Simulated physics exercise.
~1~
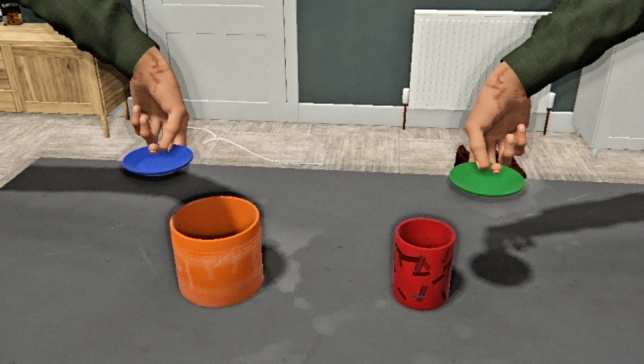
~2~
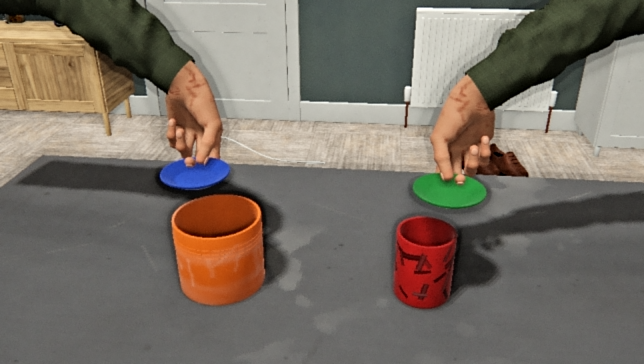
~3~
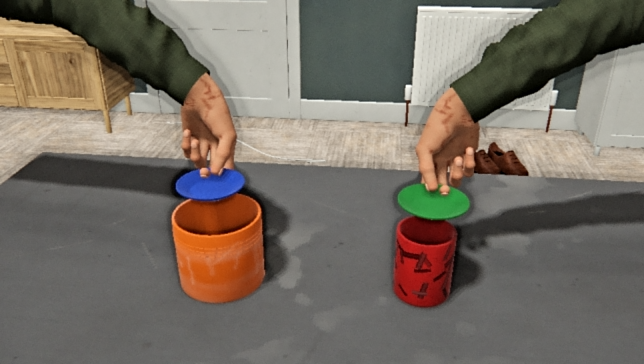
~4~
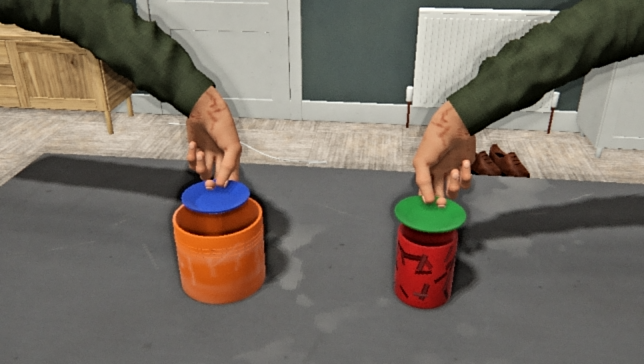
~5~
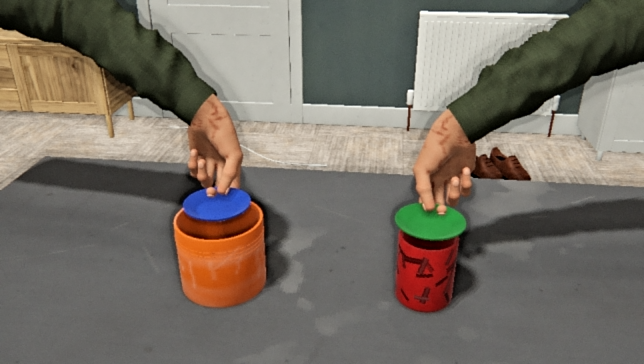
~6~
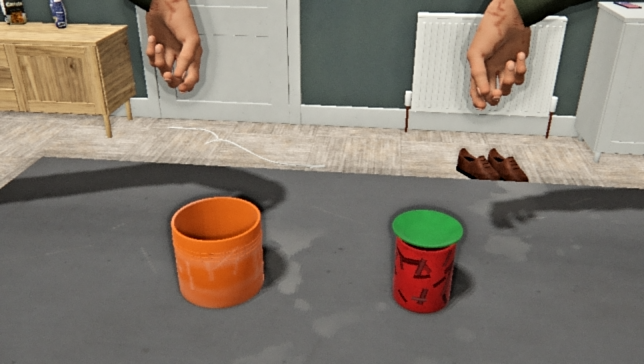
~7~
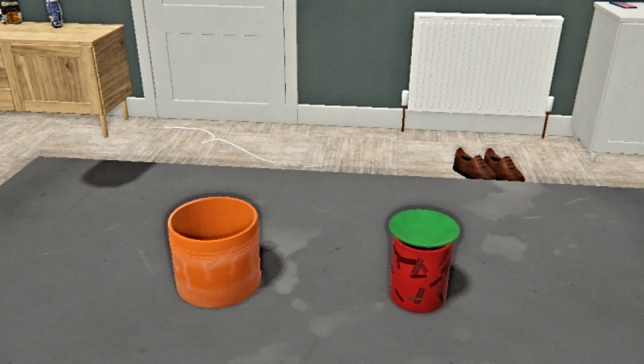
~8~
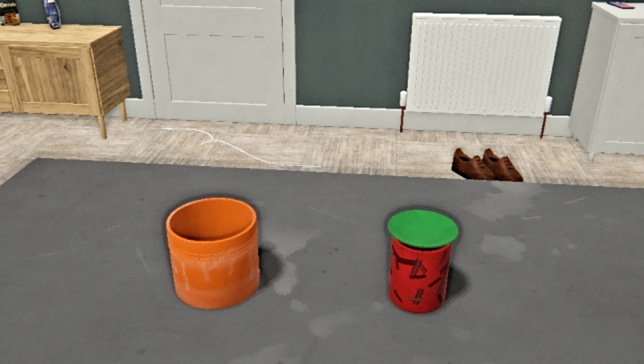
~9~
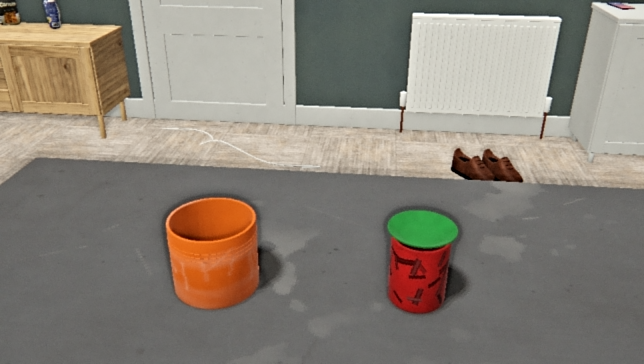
At the start, two hands in dark green sleeves hold a blue saucer and a green saucer above a grey table, behind an open orange cup on the left and a red mug with dark markings on the right. The hands bring the saucers inward and then lower them over the two openings. Both hands let go and draw back up out of view. The blue saucer drops inside the wider orange cup and can no longer be seen, while the green one stays on the red mug's rim, covering it like a lid as everything rests still.
